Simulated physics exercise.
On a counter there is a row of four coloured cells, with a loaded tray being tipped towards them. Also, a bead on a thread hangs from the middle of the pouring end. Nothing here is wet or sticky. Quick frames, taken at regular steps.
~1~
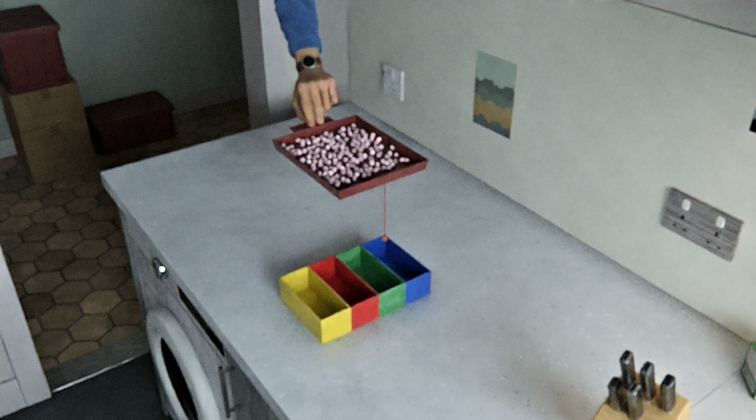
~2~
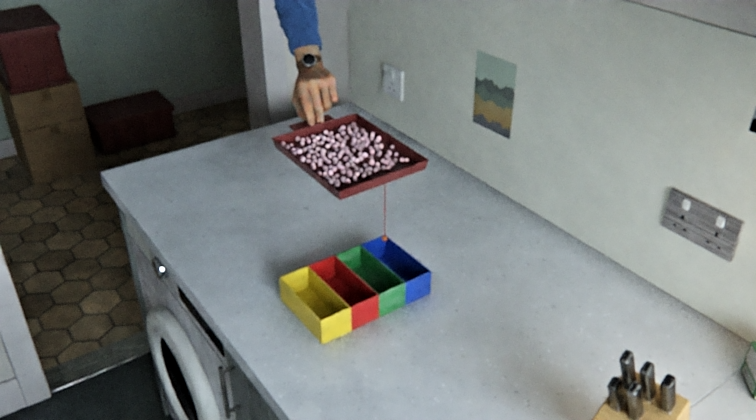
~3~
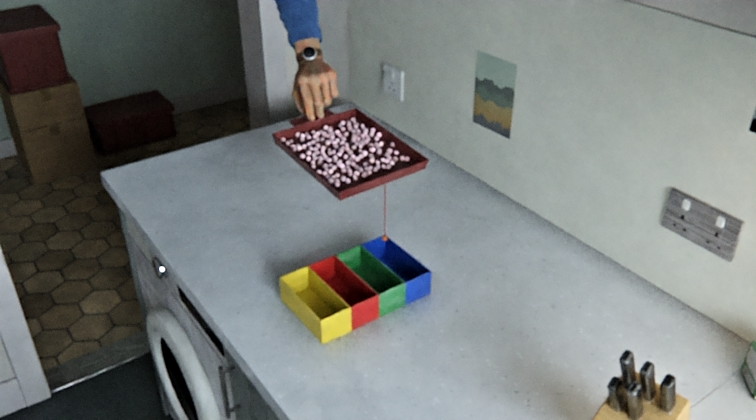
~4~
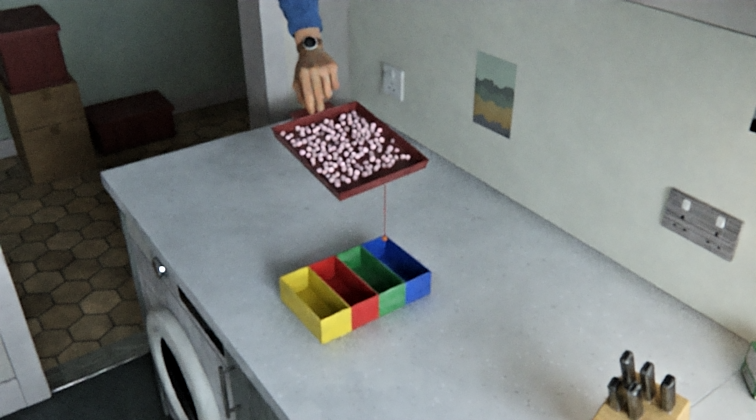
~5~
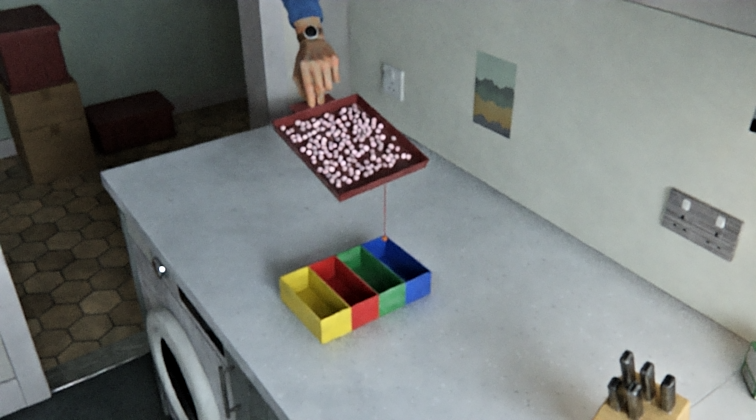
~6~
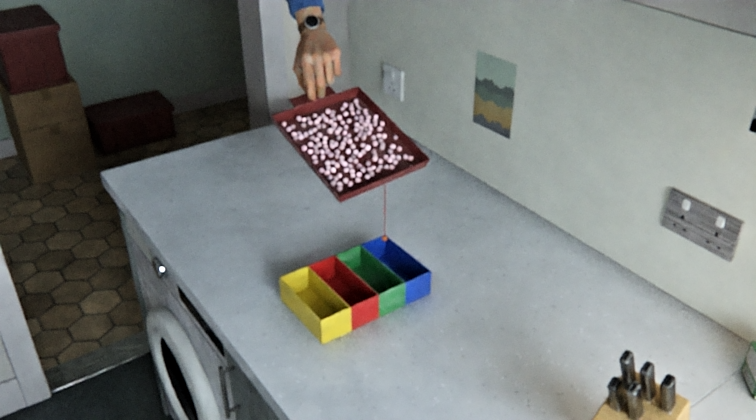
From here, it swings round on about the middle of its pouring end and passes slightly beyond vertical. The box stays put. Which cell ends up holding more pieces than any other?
The green cell ends up holding the most.
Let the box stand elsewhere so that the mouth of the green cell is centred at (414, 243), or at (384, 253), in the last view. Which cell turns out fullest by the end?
The yellow cell, and then the red one.
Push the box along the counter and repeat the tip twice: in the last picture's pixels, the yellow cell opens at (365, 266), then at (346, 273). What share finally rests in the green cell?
Respectively 10 % and 10 %.
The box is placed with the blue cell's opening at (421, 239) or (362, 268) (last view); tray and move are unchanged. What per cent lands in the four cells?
First try: Around 100 percent; second try: Around 70 percent.
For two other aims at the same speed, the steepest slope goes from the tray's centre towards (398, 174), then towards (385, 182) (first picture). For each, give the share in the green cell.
I'd expect around 0 in a hundred first and around 20 in a hundred second.
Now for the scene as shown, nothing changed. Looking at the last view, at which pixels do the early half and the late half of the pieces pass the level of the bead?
I'd place the first part at (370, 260) and the rest at (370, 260).
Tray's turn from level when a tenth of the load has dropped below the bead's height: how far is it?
Somewhere near 85 degrees, I'd say.
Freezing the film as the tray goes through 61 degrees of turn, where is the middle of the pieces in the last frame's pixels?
The middle of the pieces sits at roughly (367, 176).
Soon after the last picture, tray tipped steeply; nearly all on the tray; a stray few in the green cell; a stray few in the red cell; a stray few in the blue cell; a stray few falling or outside the box.
A little later, tray tipped right over; a small part on the tray; about a quarter in the green cell; about a quarter in the red cell; a small part in the blue cell; a stray few in the yellow cell; about a quarter falling or outside the box.
Later still, tray tipped past a quarter turn; about half in the green cell; about a quarter in the red cell; about a quarter in the blue cell; a stray few in the yellow cell; a small part falling or outside the box.
By the end, tray tipped past a quarter turn; about half in the green cell; about a quarter in the red cell; about a quarter in the blue cell; a stray few in the yellow cell; a small part outside the box.
